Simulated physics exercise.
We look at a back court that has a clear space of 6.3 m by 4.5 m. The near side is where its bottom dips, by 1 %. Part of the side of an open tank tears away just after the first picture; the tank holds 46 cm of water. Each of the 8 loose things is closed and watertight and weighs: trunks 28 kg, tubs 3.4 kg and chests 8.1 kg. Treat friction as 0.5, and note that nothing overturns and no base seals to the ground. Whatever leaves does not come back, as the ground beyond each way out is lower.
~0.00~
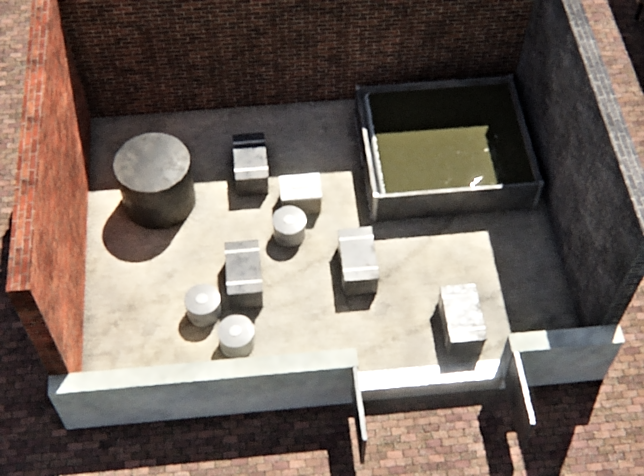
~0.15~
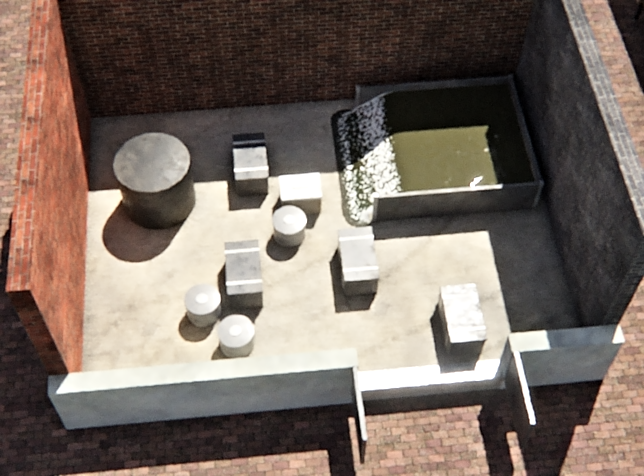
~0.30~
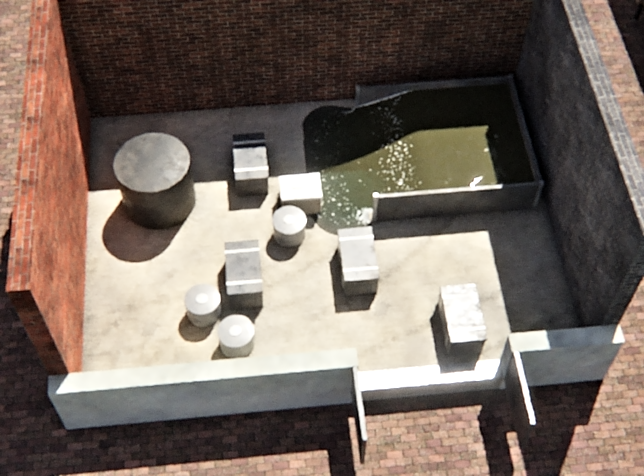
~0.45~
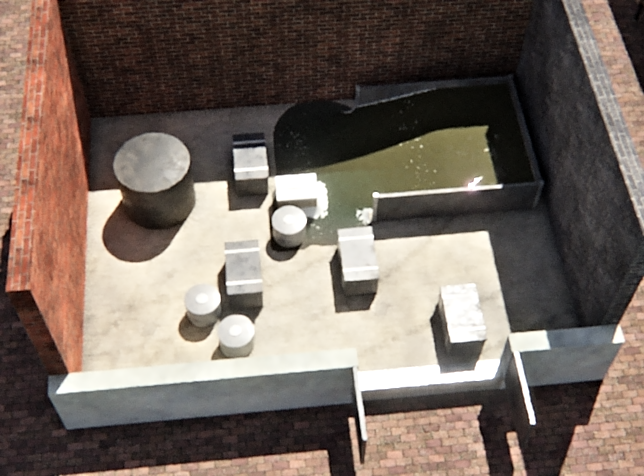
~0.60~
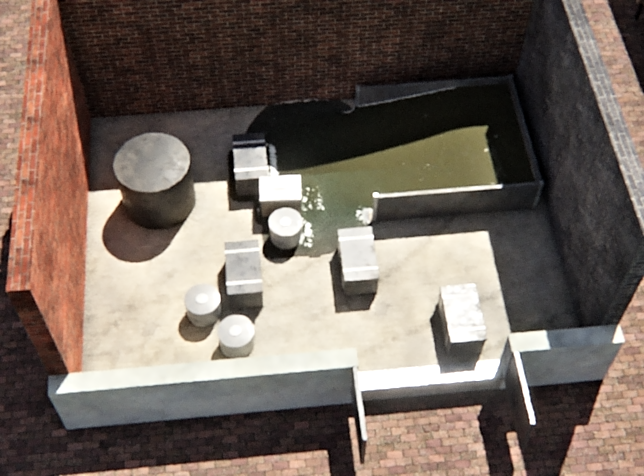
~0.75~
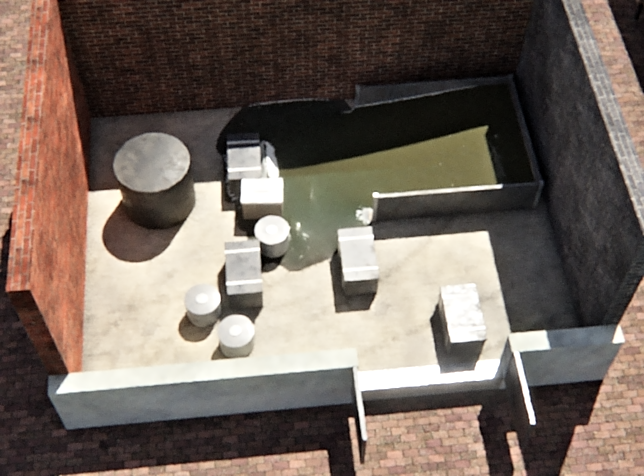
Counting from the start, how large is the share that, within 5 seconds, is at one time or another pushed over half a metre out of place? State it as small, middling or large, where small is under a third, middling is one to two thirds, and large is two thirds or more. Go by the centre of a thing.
Large.
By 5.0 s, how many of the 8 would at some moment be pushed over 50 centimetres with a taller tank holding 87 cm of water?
That would give 8.
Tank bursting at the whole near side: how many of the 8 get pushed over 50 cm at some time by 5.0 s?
The count would be 2.
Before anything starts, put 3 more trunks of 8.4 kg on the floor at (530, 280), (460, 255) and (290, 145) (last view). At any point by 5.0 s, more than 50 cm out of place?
First falls shy, second falls shy, third exceeds it.
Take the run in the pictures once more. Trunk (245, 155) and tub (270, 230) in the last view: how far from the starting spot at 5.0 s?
250 cm, then 250 cm.
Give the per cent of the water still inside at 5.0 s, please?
Remaining: Approx. 100 per cent.
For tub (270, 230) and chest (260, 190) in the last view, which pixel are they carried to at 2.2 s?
I'd say close to (205, 233) and close to (116, 301).
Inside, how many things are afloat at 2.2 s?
Just then, the number is 1.
After 1.1 s 2 of 8 are over 50 cm from their spots; 1 afloat.
After 2.2 s 3 of 8 are over 50 cm from their spots; 1 afloat.
After 3.5 s 5 of 8 are over 50 cm from their spots; 5 afloat.
After 5.0 s 6 of 8 are over 50 cm from their spots, and 6 have been at some point; 6 afloat.
